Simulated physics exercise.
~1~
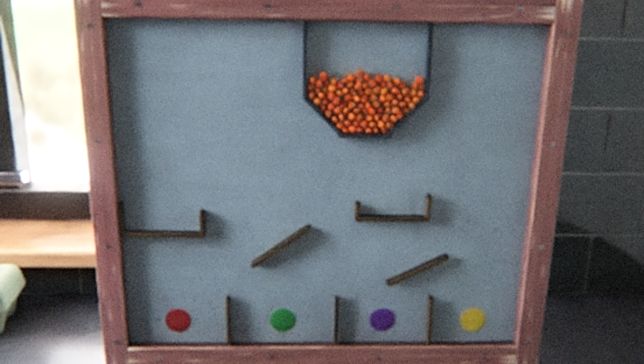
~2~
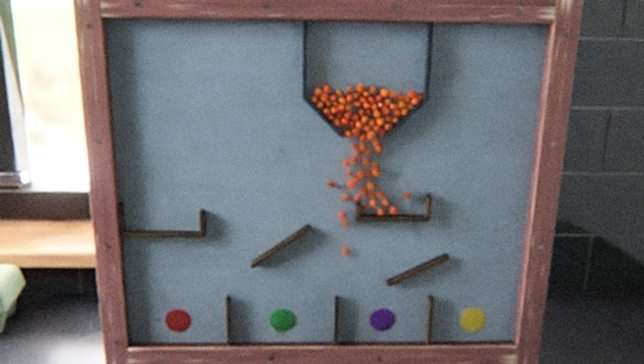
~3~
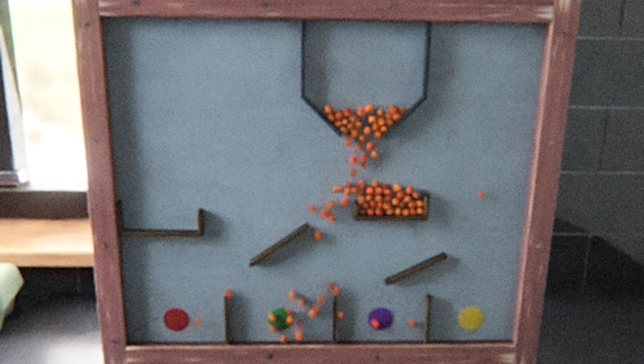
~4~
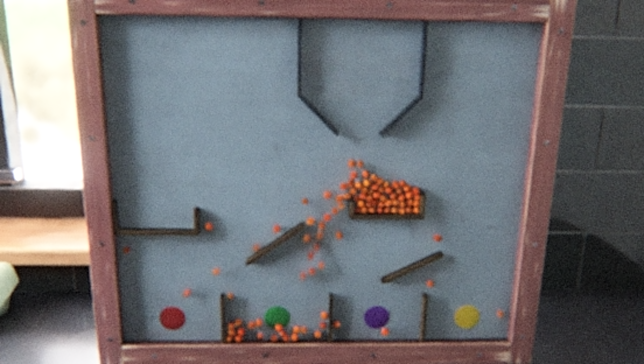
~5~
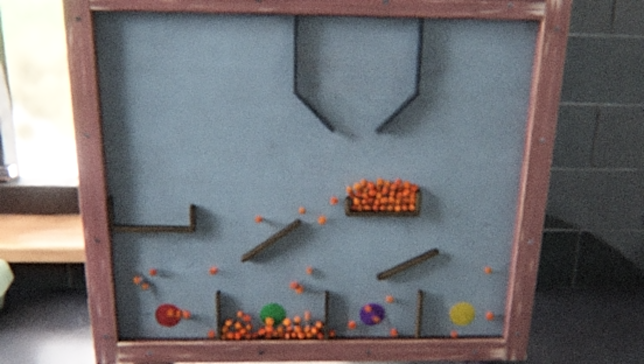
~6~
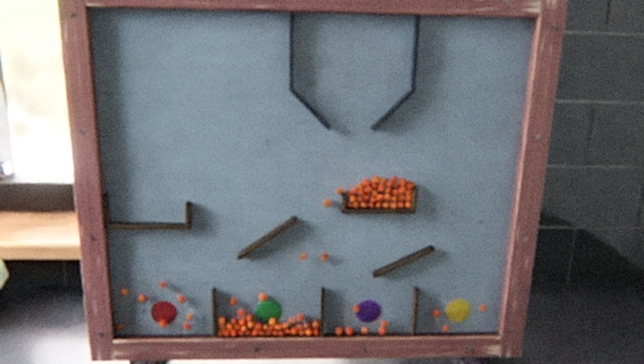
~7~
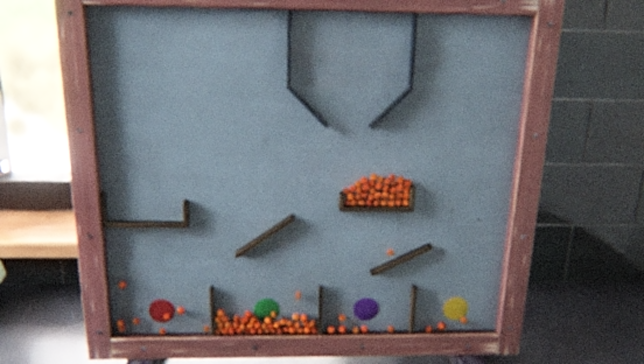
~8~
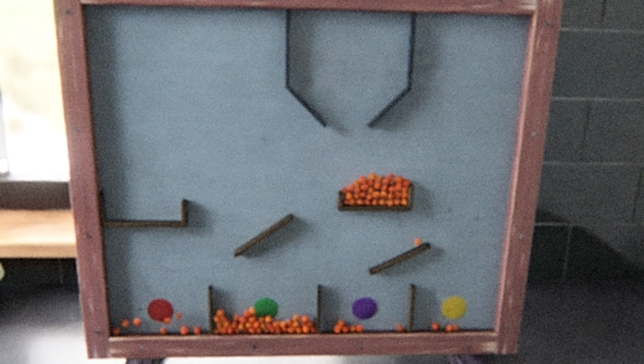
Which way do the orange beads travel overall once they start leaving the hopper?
They move down, dropping onto the ledges and into the bins at the bottom of the case.
